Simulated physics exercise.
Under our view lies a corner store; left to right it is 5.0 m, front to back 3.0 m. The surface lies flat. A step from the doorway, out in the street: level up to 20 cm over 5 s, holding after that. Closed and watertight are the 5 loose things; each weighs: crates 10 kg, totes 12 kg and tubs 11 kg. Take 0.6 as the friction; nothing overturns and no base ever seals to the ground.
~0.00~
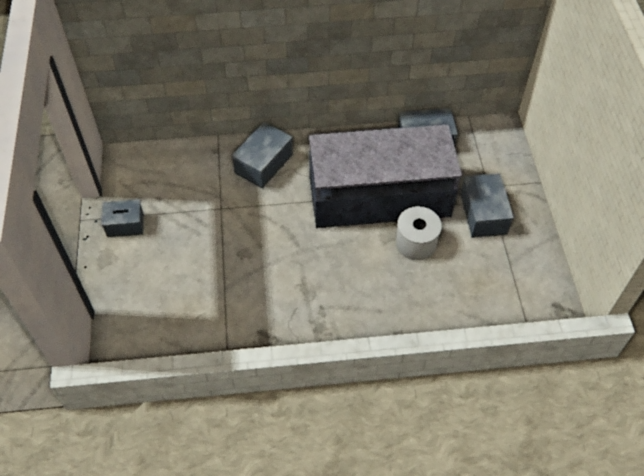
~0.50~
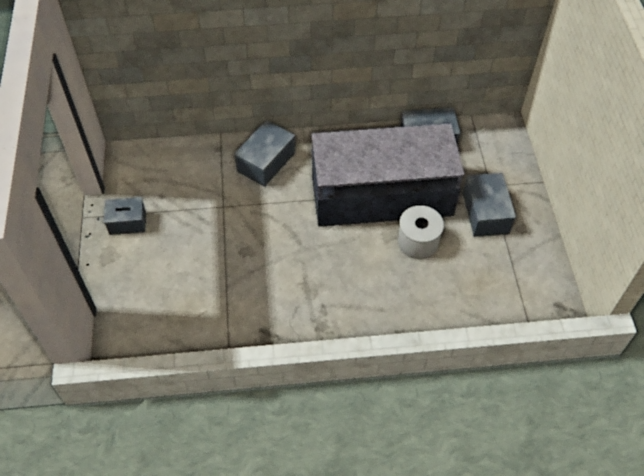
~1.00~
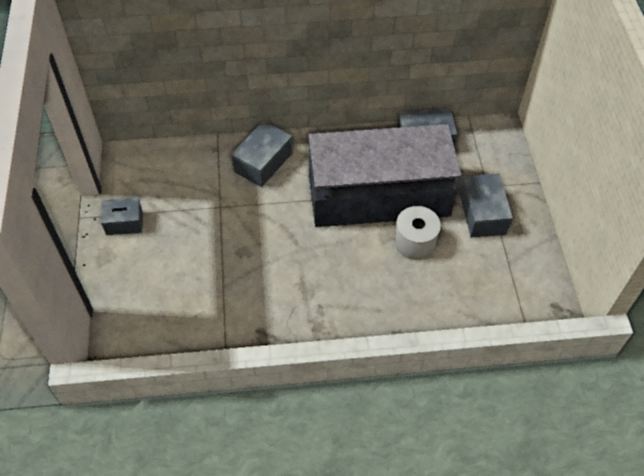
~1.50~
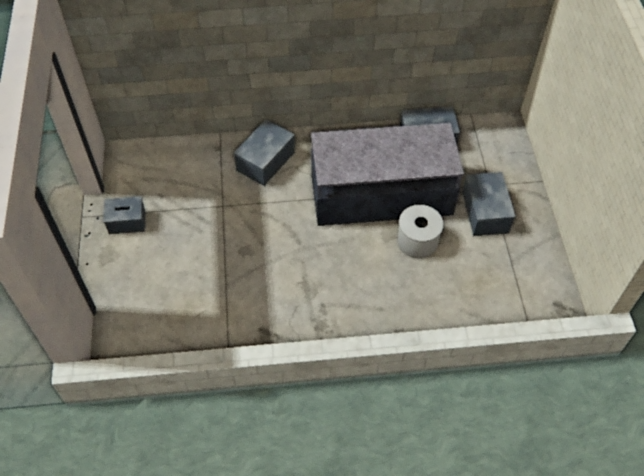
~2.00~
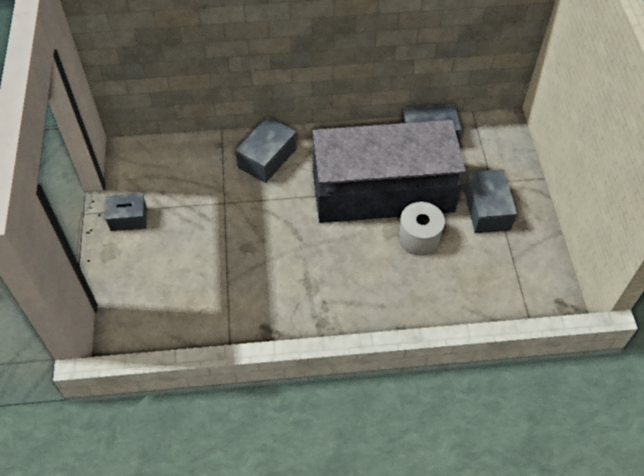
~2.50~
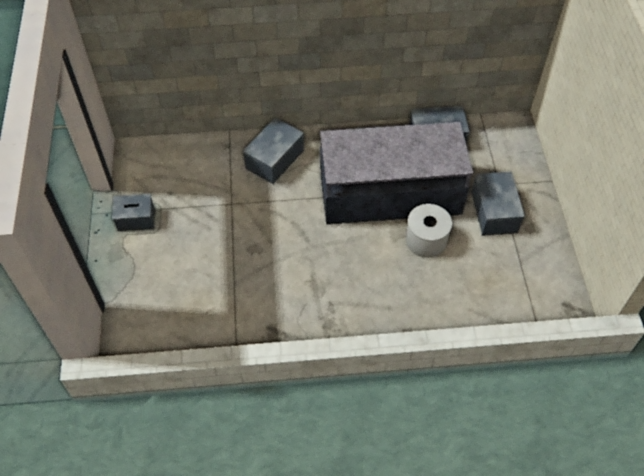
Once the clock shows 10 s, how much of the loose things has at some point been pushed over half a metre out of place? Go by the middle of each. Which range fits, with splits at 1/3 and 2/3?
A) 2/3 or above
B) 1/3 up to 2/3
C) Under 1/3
B.
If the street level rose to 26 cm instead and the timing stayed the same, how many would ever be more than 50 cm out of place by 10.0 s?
So the tally would be 4.
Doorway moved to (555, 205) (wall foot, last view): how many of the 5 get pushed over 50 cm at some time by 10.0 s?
Then it comes to 4.
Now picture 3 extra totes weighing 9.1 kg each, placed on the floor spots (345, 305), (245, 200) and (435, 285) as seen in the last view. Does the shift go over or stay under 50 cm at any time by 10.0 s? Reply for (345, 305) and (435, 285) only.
Order as asked: Farther and farther.
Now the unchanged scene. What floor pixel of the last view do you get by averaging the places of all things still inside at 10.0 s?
Roughly at (419, 179).
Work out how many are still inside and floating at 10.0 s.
At that instant the tally stands at 3.
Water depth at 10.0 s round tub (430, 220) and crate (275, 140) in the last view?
Depth approx. 5 cm / 8 cm.
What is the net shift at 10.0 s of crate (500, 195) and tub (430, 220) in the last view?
One is off by 10 cm, the other by 10 cm, in the order asked.
After 3.5 s 0 of 5 are over 50 cm from their spots; 0 afloat.
After 4.5 s 0 of 5 are over 50 cm from their spots; 0 afloat.
After 7.0 s 1 of 5 are over 50 cm from their spots; 1 afloat.
After 10.0 s 3 of 5 are over 50 cm from their spots, and 3 have been at some point; 3 afloat.
